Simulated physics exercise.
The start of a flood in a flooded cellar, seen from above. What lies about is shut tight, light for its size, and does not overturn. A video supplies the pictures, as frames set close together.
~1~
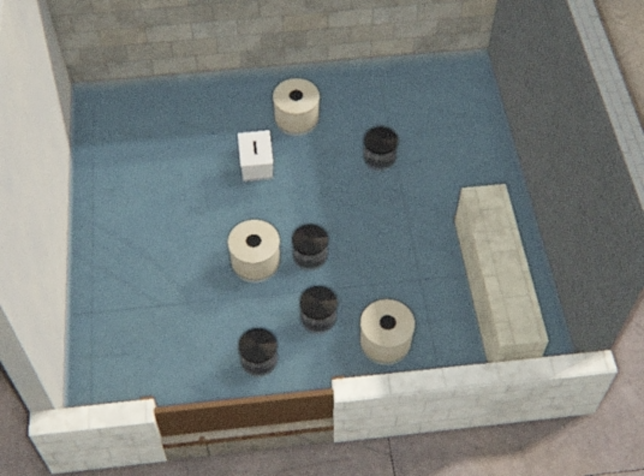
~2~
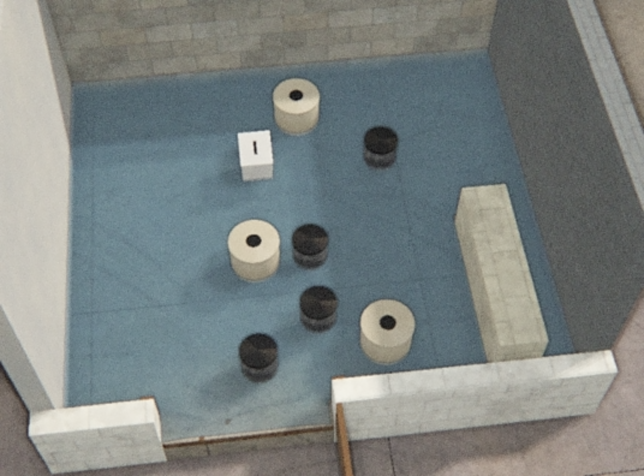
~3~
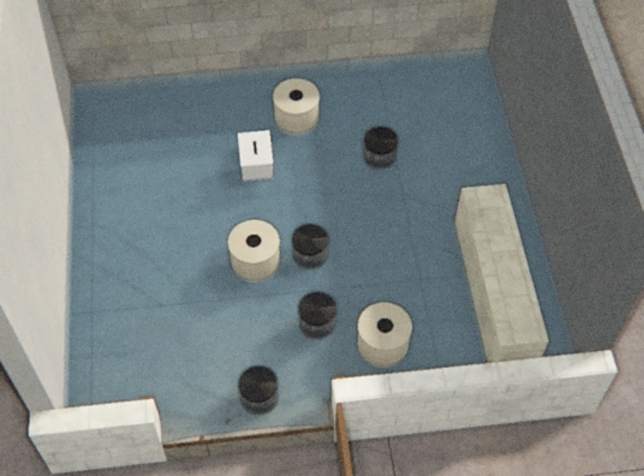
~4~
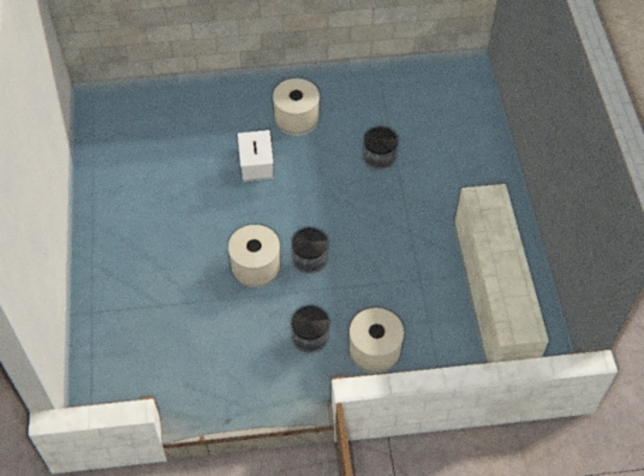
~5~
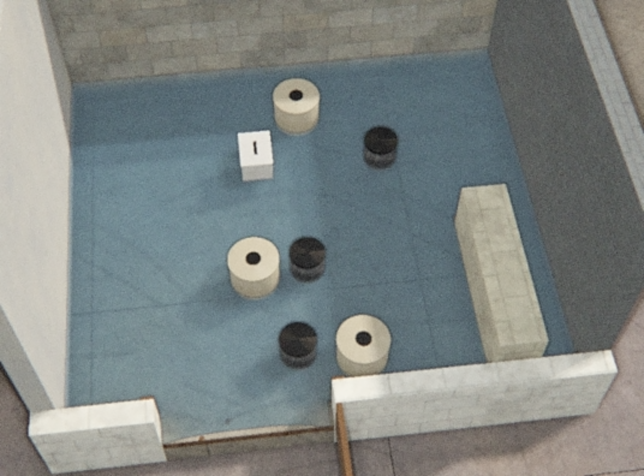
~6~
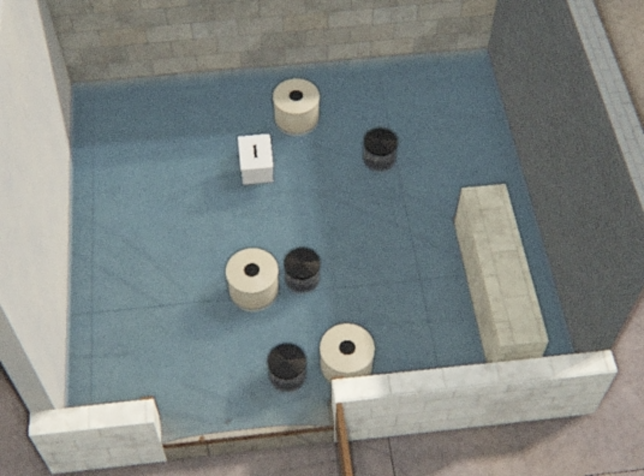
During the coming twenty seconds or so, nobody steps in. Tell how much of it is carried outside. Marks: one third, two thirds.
It will most likely fall at two thirds or higher.
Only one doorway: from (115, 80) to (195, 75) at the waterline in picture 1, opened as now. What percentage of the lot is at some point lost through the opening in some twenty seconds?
Estimate: Near 50 %.
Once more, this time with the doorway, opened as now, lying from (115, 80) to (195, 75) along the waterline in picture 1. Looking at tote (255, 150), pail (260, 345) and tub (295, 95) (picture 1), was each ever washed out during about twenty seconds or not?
Item one: Leaves; item two: Remains; item three: Leaves.
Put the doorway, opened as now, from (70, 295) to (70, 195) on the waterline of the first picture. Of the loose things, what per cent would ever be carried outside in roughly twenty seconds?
Close to 80 percent.
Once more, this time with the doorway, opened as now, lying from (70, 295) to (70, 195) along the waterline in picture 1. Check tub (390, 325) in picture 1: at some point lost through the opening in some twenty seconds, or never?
Remains.
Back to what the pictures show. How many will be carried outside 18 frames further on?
By my count it is 5.
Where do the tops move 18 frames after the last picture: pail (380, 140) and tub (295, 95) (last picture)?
Around (341, 246) and (271, 153).
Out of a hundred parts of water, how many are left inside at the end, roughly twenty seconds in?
I'd say close to 38 percent.
A moment on, 3 of 8 are out; 5 afloat.
Next, 5 of 8 are out; 3 afloat.
Later, 7 of 8 are out; 1 afloat.
In the end, 7 of 8 are out; 1 afloat.
